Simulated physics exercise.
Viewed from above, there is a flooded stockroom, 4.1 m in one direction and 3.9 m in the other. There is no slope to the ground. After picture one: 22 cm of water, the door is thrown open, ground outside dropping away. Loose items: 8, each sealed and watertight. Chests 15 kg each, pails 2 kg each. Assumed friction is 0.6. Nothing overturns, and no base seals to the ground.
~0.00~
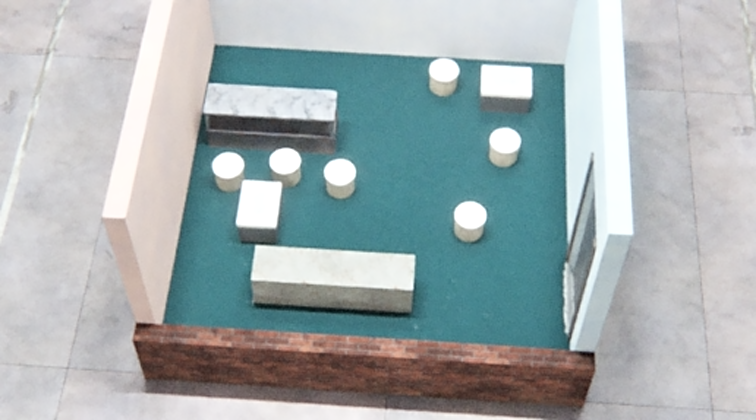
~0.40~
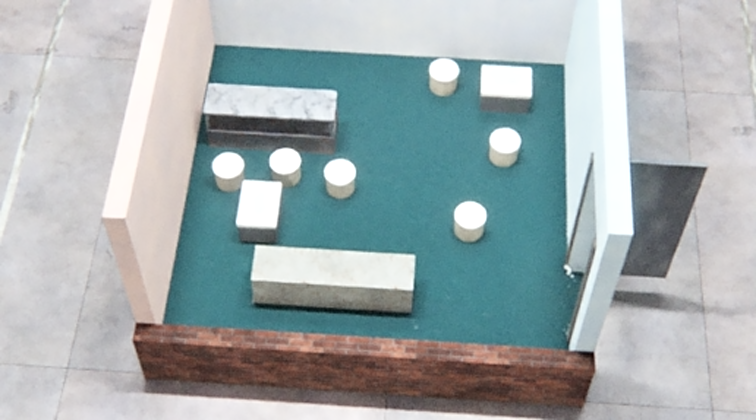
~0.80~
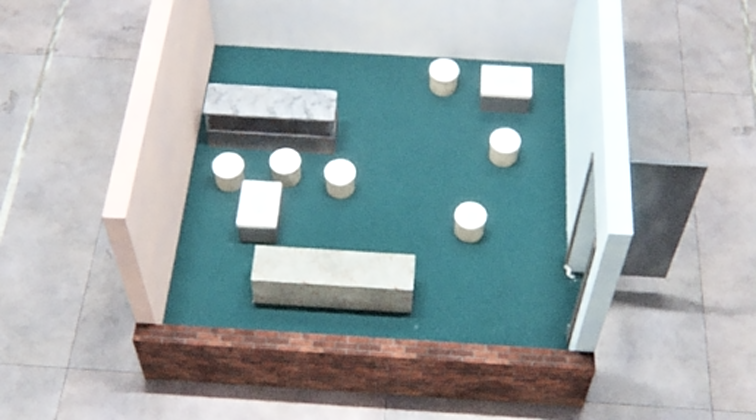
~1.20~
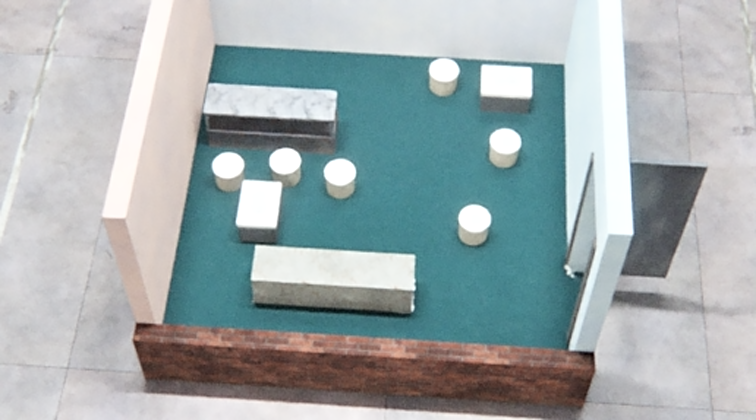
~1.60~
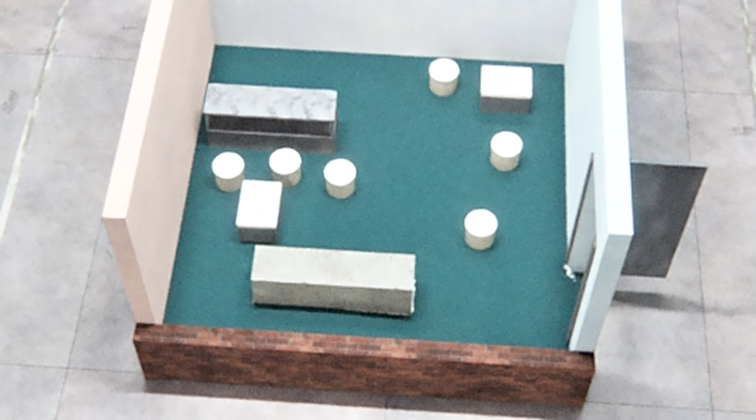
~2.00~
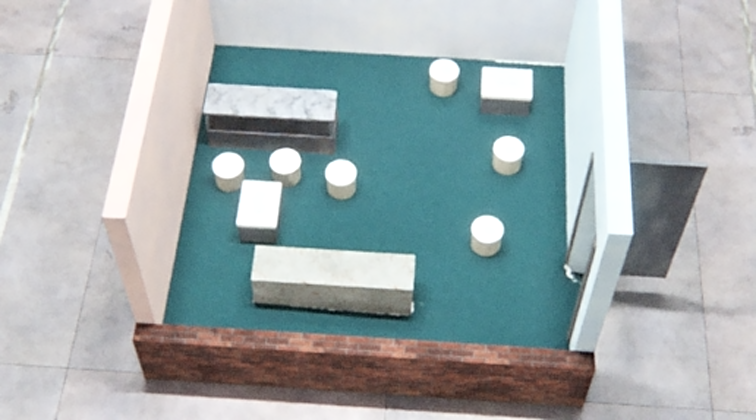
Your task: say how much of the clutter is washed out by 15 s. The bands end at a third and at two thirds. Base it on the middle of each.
It stops short of a third.
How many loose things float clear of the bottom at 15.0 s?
Just then, the number is 6.
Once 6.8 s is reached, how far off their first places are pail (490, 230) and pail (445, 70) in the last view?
Respectively: Gone out and 30 cm.
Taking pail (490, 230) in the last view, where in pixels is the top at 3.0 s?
Somewhere near (507, 250) in the last view.
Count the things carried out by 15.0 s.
My count is 2.
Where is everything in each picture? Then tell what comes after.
In the first frame, a pail at (471, 215), afloat; a pail at (505, 141) floats; 22 cm deep round most things; 0 of 8 have shifted.
In the second frame, a pail at (471, 215) floats; a pail at (505, 141) floats; about 3210 L in view; 0 of 8 have shifted.
In the third frame, a pail at (471, 215), afloat; a pail at (505, 141), afloat; about 3180 L in view; 0 of 8 have shifted.
In the fourth frame, a pail at (475, 218), afloat, 5 cm from its start; a pail at (506, 141) floats; about 3140 L in view; 1 of 8 have shifted.
In the fifth frame, a pail at (481, 223) floats, 14 cm from its start; a pail at (507, 144) floats, 4 cm from its start; about 3100 L in view; 1 of 8 have shifted.
In the sixth frame, a pail at (488, 229) floats, 23 cm from its start; a pail at (509, 149) floats, 10 cm from its start; 22 cm deep round most things; 2 of 8 have shifted.
After 3.0 s 0 of 8 are out; 8 afloat.
After 6.8 s 1 of 8 are out; 7 afloat.
After 11.0 s 2 of 8 are out; 6 afloat.
After 15.0 s 2 of 8 are out; 6 afloat.
